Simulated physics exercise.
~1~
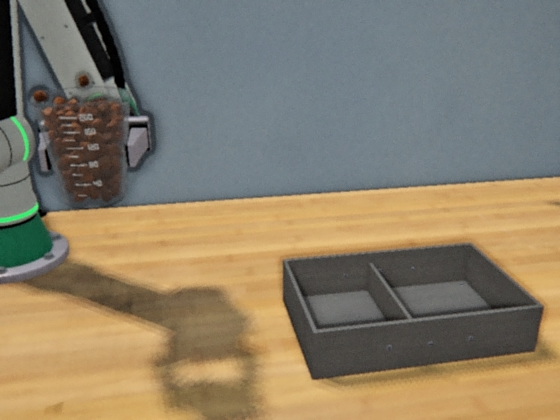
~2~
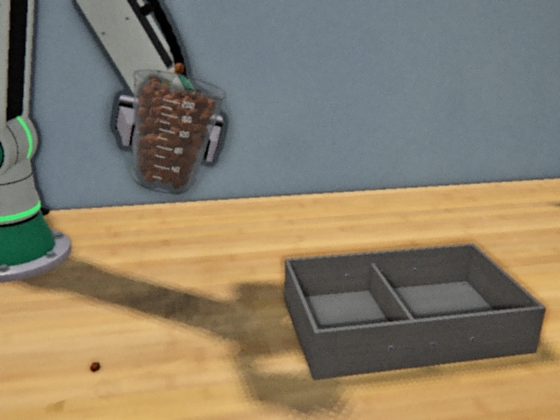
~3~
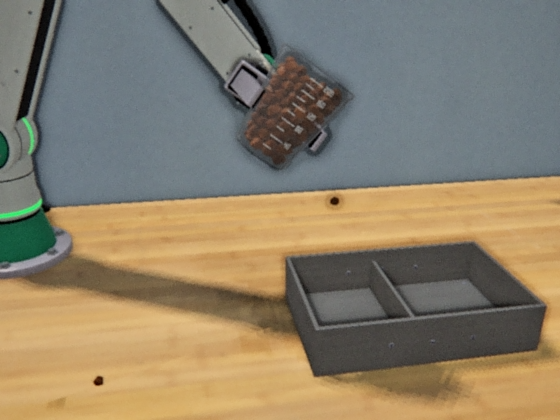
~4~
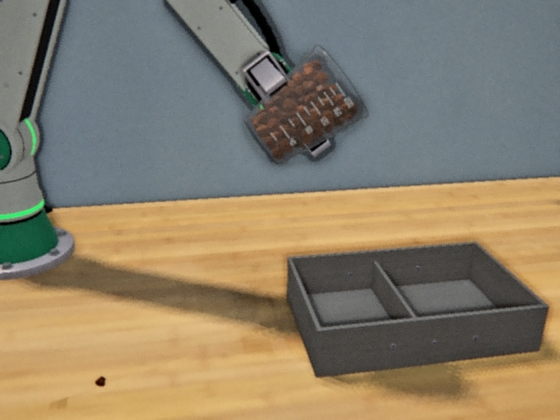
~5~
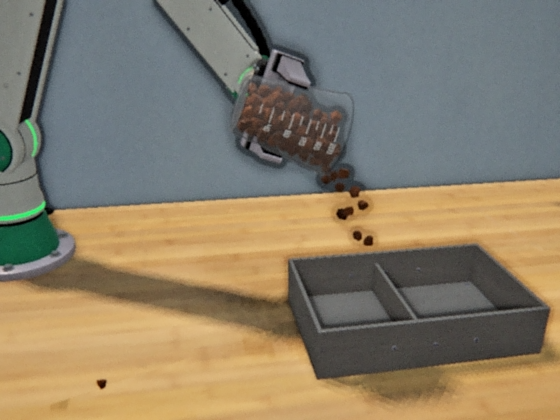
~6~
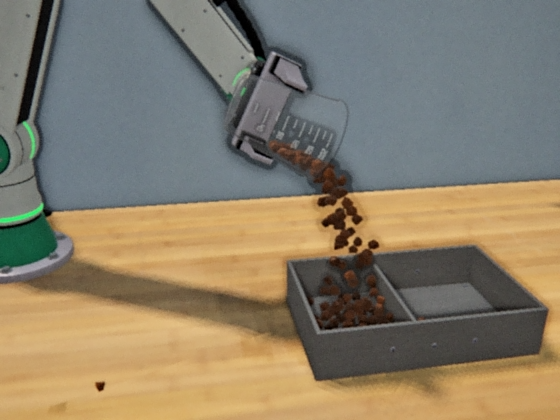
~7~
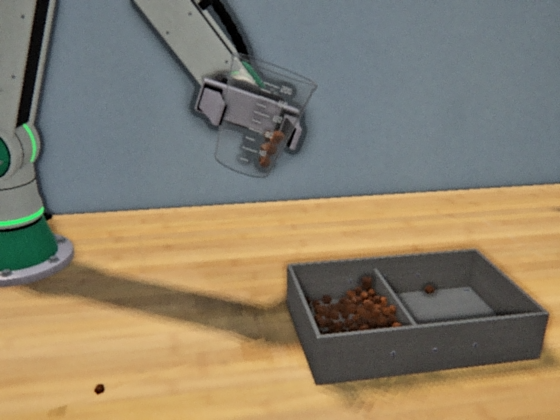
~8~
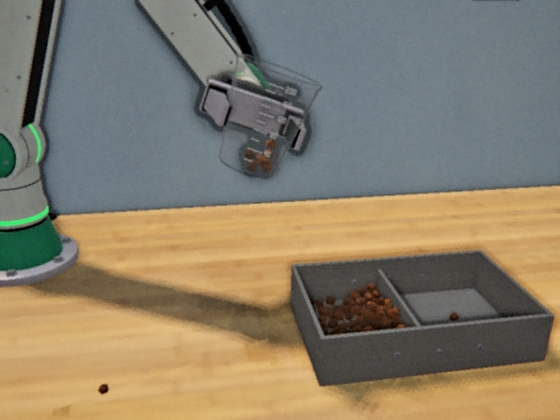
To begin with, a robot arm holds a clear beaker full of small brown pellets above a wooden table, where a grey box split into two parts stands. The arm carries the beaker to the right, and a stray pellet lands on the table at the left. Above the box, the beaker tips over, and pellets begin to fall, soon pouring in a stream into the left part. The arm then tilts the beaker back towards upright. Finally, most pellets lie heaped in the left part, a few sit in the right part, and some remain in the beaker.
